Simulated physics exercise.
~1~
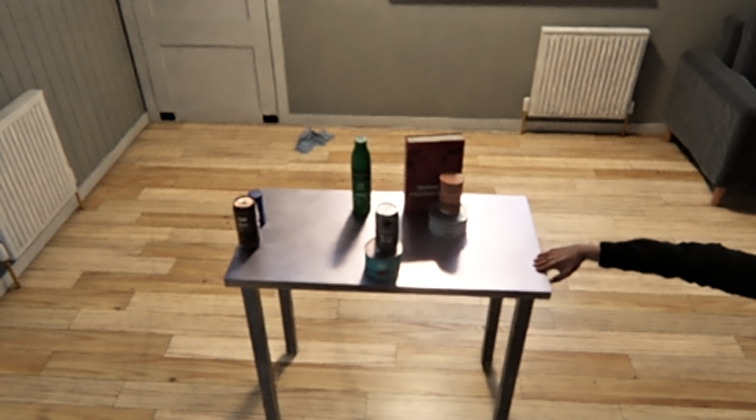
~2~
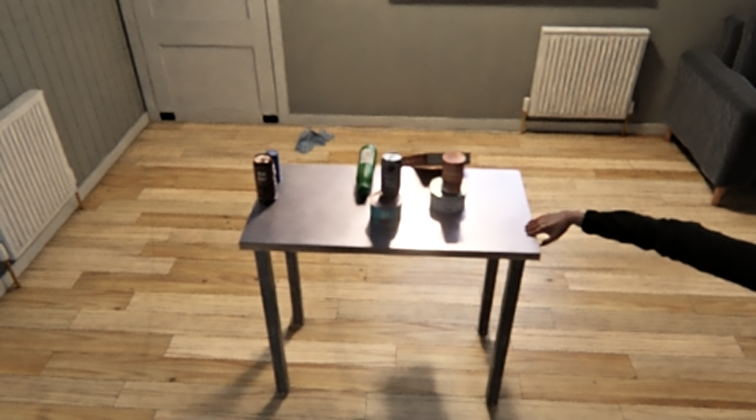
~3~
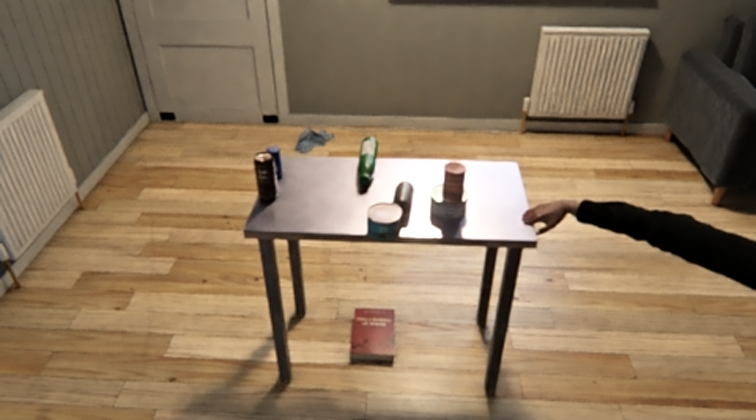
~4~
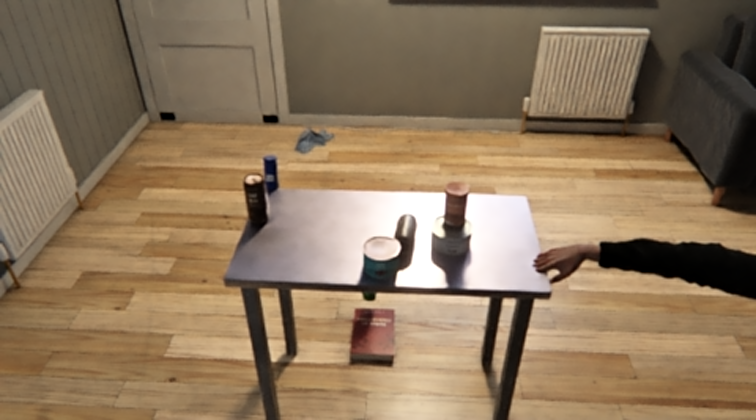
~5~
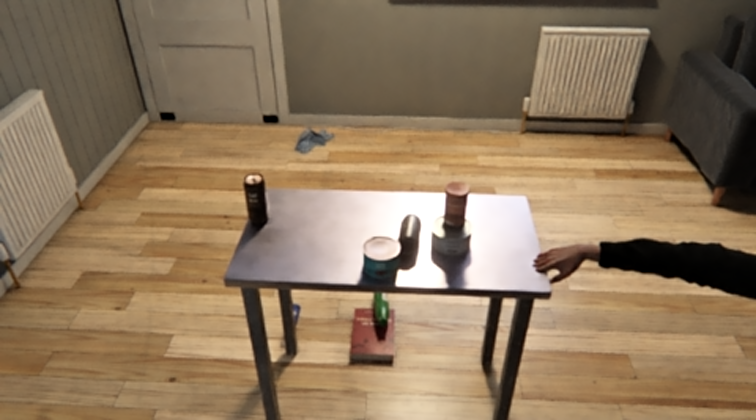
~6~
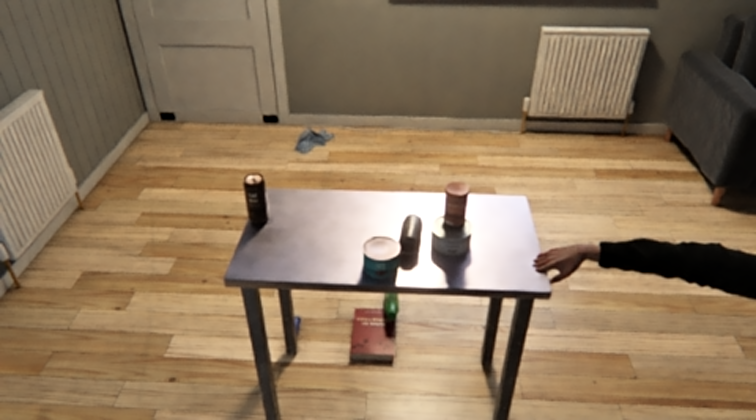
At first, a hand rests on the right edge of a metal side table holding closed cans, tubs, a green bottle and an upright red book. The table slides away from the viewer with the hand on it, and the book tips backward while the bottle falls onto its side. Soon the book lies on the floor beneath, and the grey can has toppled. The table comes back toward the viewer, the bottle drops off, and the small blue shaker leans at the back edge, then falls too. Finally the table stands still, with the brown can upright at the left, the grey can lying down, and the tubs and orange tin still in place on top.
